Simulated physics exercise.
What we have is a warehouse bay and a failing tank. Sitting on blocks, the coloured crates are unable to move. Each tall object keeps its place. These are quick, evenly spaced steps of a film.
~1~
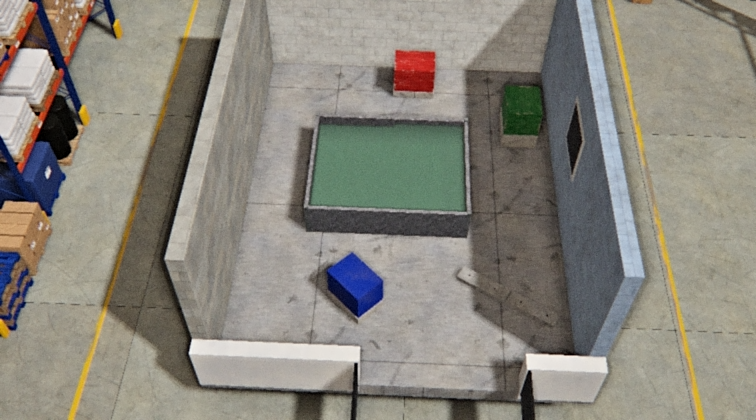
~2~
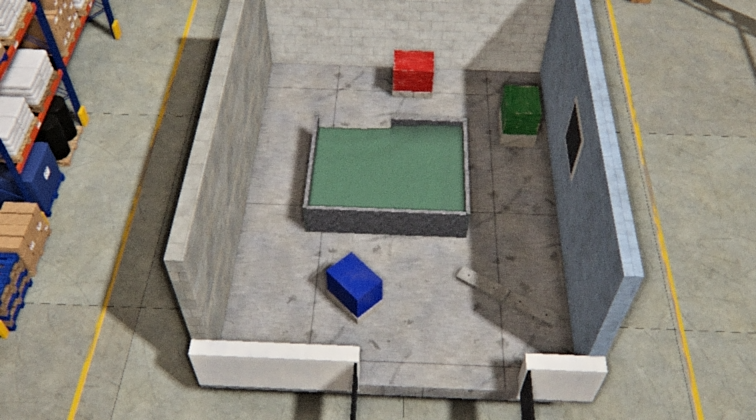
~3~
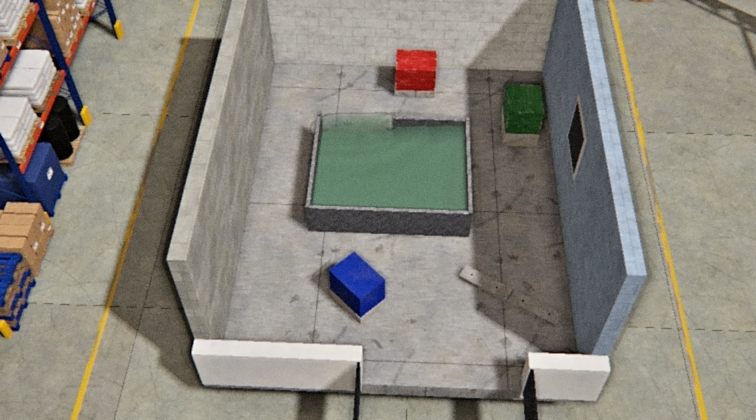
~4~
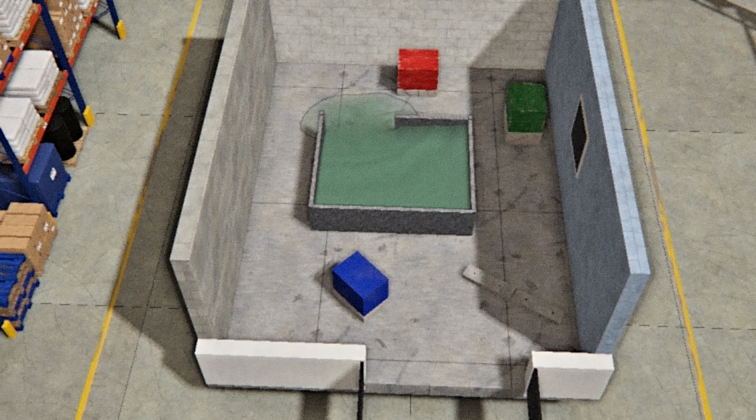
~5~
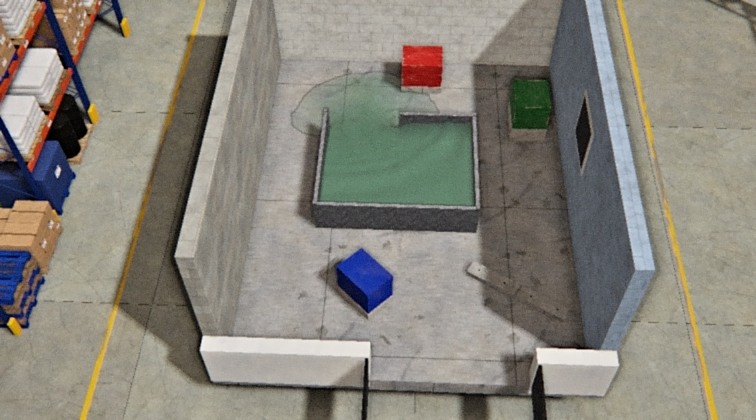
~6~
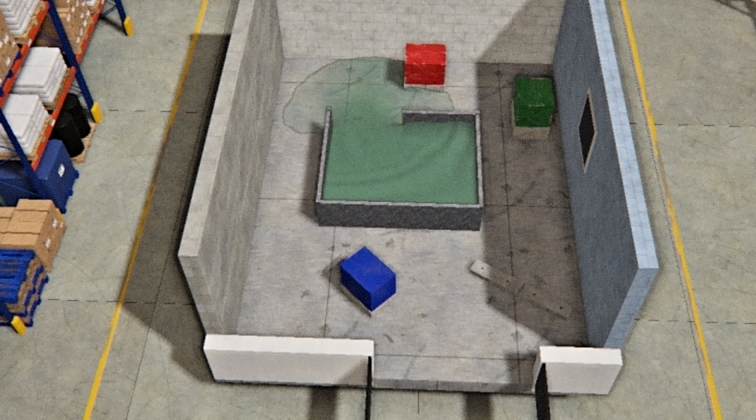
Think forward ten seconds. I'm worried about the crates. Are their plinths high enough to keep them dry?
As I see it, the blue crate is out of reach of the water. The green crate is out of reach of the water. The red crate is within reach of the water.
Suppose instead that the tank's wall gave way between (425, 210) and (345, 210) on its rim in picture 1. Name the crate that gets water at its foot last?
The red-painted one, by my reading.
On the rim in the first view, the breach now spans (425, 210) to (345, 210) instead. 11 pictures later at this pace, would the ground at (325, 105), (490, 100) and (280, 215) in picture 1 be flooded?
Obs. 1: Moisture-free; obs. 2: Moisture-free; obs. 3: Moisture-free.
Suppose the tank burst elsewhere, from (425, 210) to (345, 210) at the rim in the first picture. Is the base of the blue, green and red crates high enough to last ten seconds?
My take: Blue gets flooded, green stays clear, and red stays clear.
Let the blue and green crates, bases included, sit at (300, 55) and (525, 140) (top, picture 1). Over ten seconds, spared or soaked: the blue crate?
Within ten seconds the blue crate is overtopped.
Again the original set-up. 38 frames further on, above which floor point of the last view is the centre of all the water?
About (384, 153).
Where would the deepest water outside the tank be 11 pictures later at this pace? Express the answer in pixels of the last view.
Deepest spot: Around (319, 60).
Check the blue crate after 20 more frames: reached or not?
Note - blue: Dry.
A moment on, water covers 20 % of the floor; the blue crate not reached, the green crate not reached, the red crate water round its plinth.
Next, water covers 30 % of the floor; the blue crate not reached, the green crate water round its plinth, the red crate water round its plinth.
Then, water covers 45 % of the floor; the blue crate not reached, the green crate water round its plinth, the red crate water round its plinth.
Later, water covers 75 % of the floor; the blue crate water round its plinth, the green crate water round its plinth, the red crate water round its plinth.
In the end, water covers 100 % of the floor; the blue crate stayed above the water, the green crate stayed above the water, the red crate was topped.
